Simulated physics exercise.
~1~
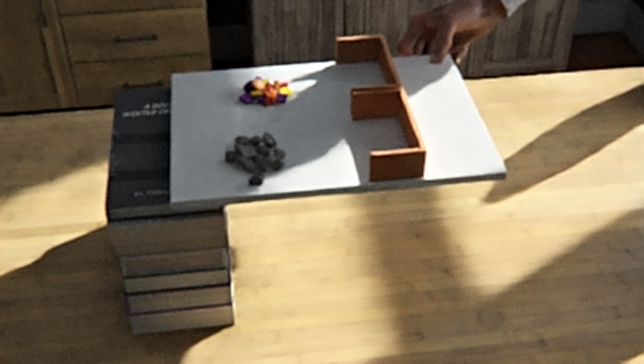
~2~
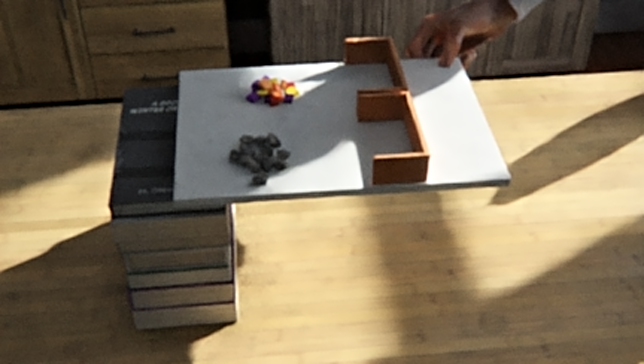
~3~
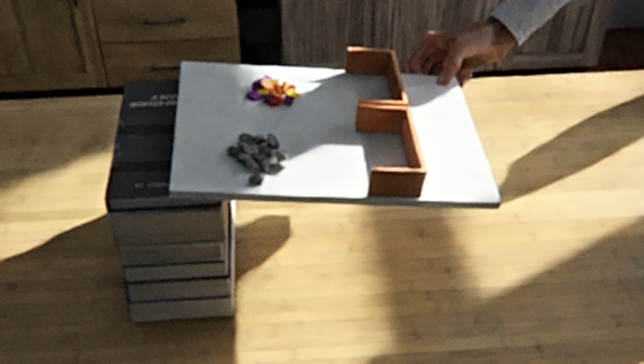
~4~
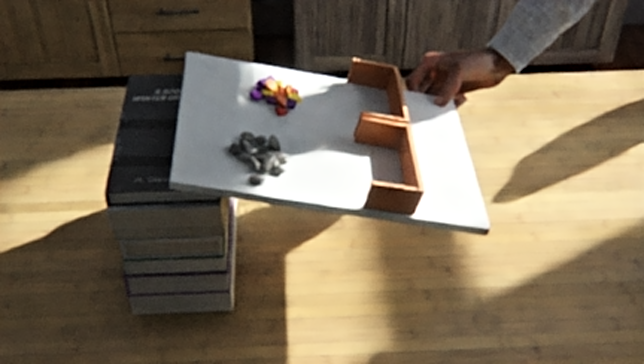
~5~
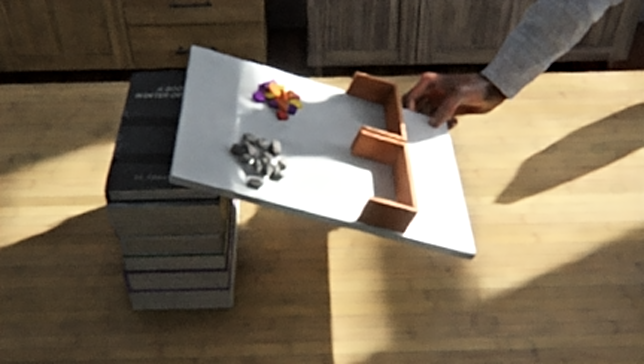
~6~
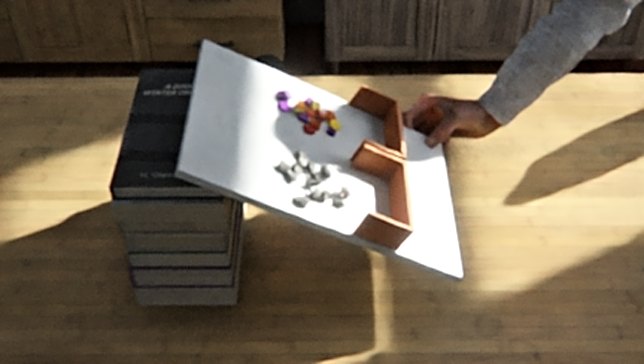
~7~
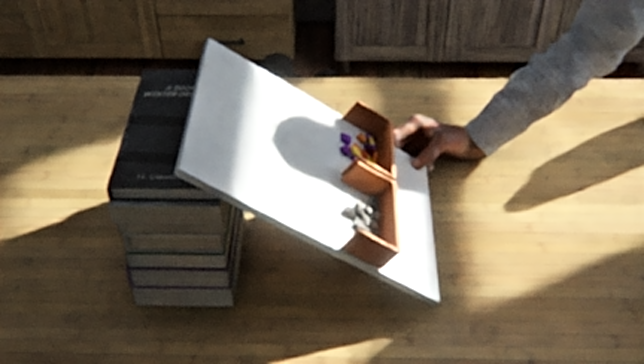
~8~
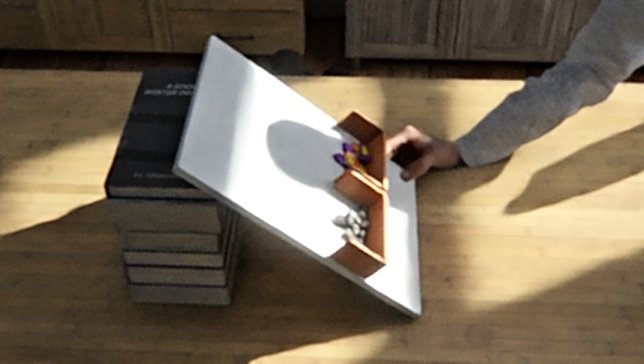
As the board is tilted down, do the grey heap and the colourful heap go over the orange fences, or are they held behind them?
Both heaps are held. The grey pieces and the colourful pieces slide down the board and stop behind their orange fences.
